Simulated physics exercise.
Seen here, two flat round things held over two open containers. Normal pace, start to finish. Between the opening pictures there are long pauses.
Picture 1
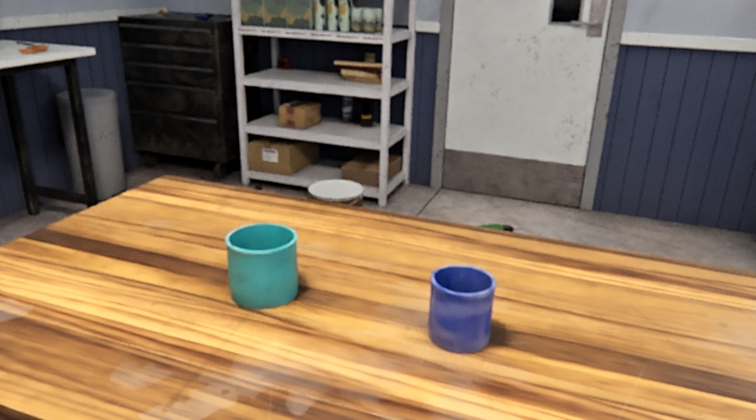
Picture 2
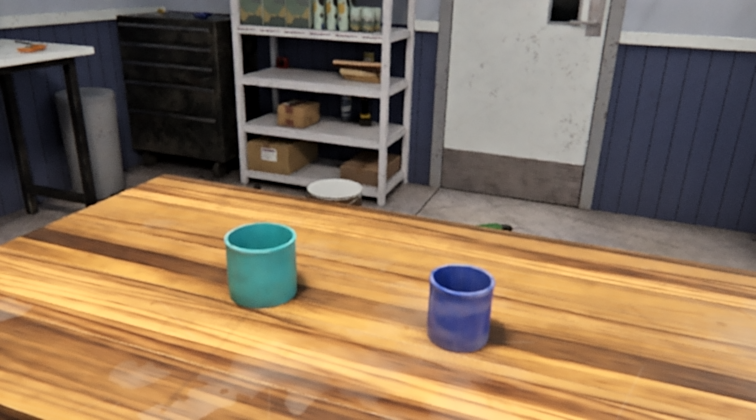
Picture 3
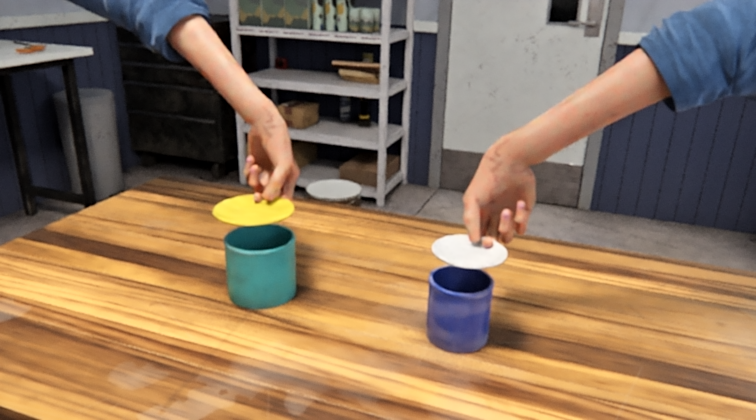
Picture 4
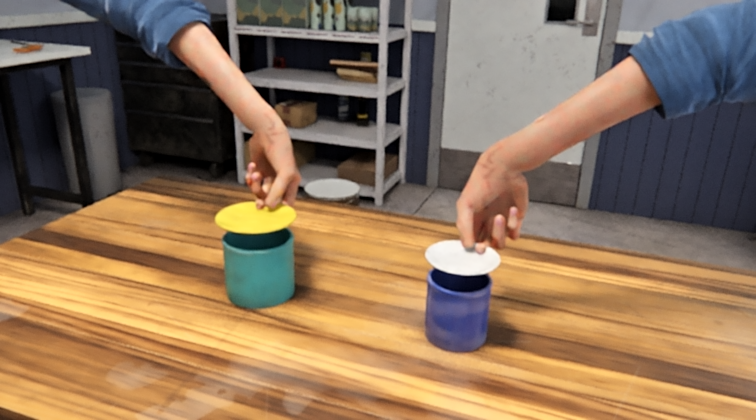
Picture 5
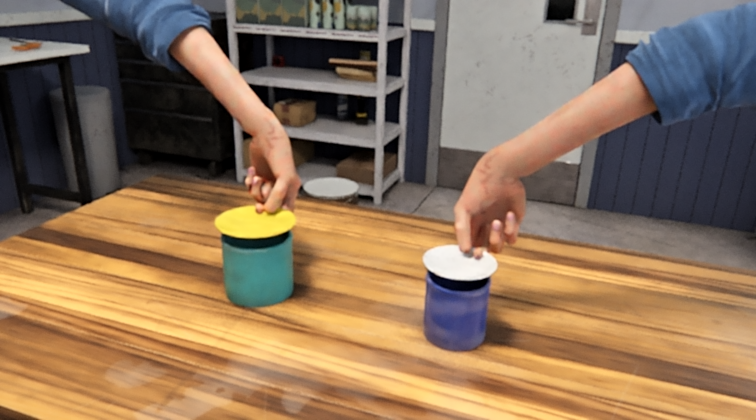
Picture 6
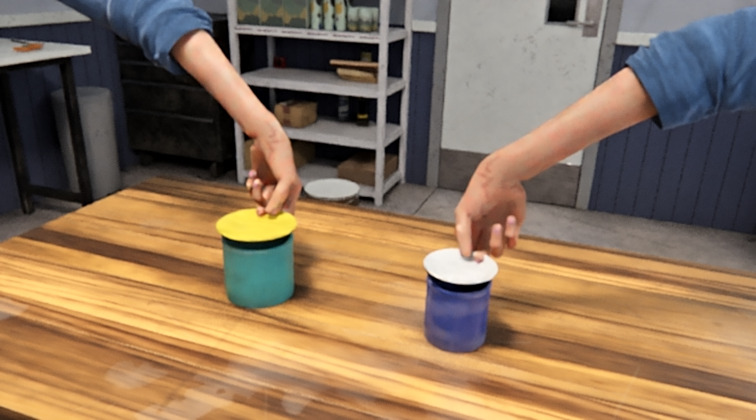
On a wooden table in a workshop, a teal cup and a blue cup stood untouched until two hands brought in a yellow disc and a white one and lowered them onto the cups.
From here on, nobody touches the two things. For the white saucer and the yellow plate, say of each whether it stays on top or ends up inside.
Here the white saucer stays on top, the yellow plate stays on top.
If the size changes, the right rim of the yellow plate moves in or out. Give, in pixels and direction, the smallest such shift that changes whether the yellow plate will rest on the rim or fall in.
You'd need to go about 8 pixels to the left.
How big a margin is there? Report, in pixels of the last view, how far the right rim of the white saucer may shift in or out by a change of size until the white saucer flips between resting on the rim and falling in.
Move it 8 pixels left.
Then, 0.12 s past the last view, white saucer sitting on the rim near (460, 274); yellow plate sitting on the rim near (257, 232).
Finally, the white saucer rests on the rim, near (460, 274); the yellow plate rests on the rim, near (257, 232).
